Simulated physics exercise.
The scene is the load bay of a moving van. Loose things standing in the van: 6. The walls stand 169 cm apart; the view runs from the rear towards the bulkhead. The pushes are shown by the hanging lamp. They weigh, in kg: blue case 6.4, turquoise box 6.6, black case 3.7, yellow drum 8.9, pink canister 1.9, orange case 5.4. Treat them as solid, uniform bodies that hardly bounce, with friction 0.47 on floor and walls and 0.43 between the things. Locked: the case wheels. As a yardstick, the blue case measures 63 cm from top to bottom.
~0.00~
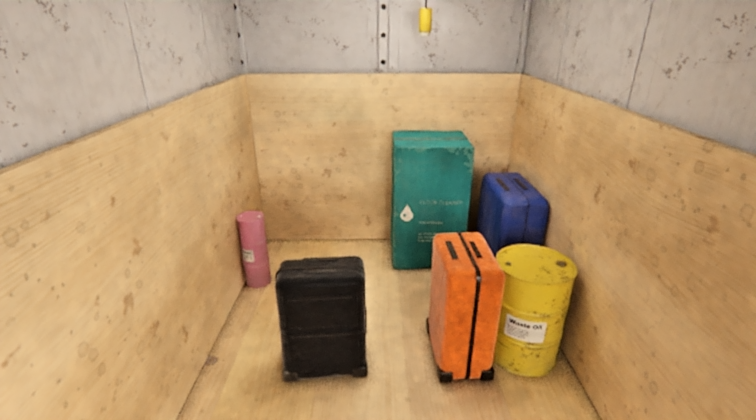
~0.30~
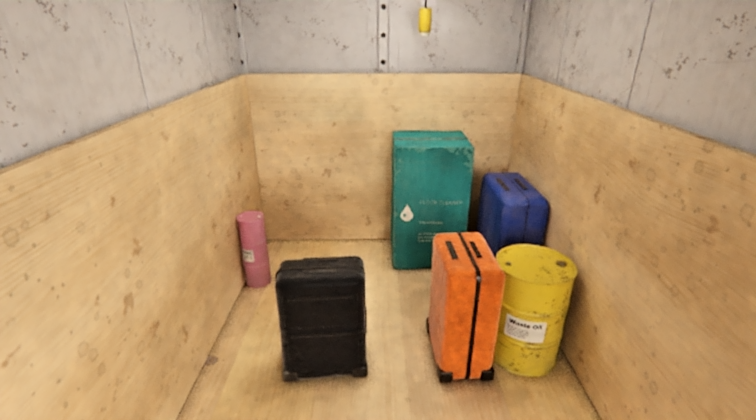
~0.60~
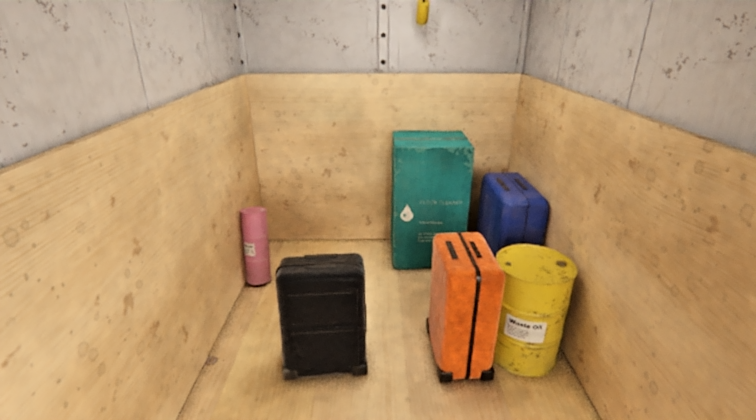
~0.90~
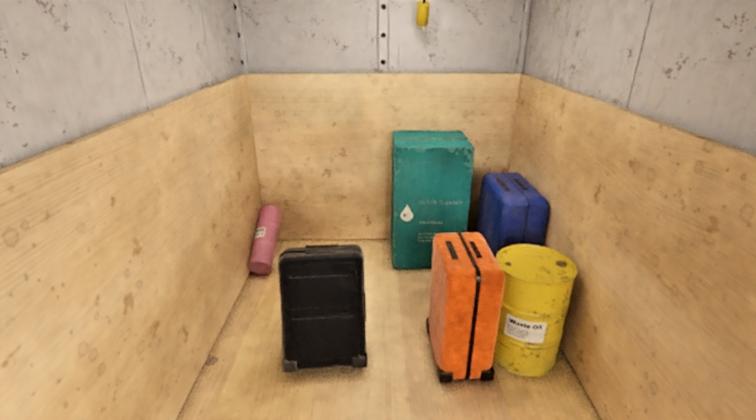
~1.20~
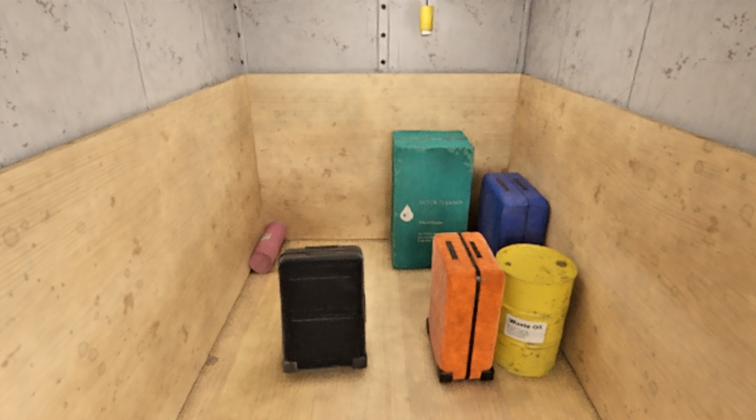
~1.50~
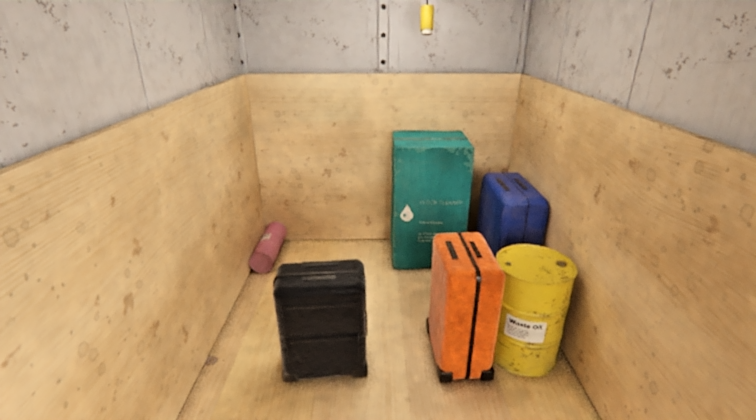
At first, a pink canister, a black case and other cases and containers stand in a wood-lined load bay beneath a yellow hanging lamp. The lamp sways slightly, the canister topples towards the back onto its side, and the black case tips slightly backwards, then rocks back upright.
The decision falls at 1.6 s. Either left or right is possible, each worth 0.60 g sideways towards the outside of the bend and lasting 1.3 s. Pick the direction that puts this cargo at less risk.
The left one.
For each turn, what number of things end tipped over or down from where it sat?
Turn left = 1, turn right = 3.
Turning left. At 2.00 s, load feels 0.60 g right; turquoise box slid 2 cm near (431, 200); blue case slid 2 cm near (510, 234); pink canister on its side.
After 2.30 s, load feels 0.60 g right; turquoise box slid 10 cm near (444, 199); pink canister on its side; black case slid 23 cm.
After 2.50 s, load feels 0.60 g right; turquoise box slid 10 cm near (444, 199); pink canister on its side; black case slid 37 cm.
At rest (3.5 s), tipped over in the van, pink canister; not toppled but over 15 cm from the start, black case; the other 4 in place, give or take 15 cm. In the last view, blue case near (510, 234), turquoise box near (444, 199).
Turning right instead, blue case, pink canister and orange case tipped over or down from where it sat, 3 of 6 in all.
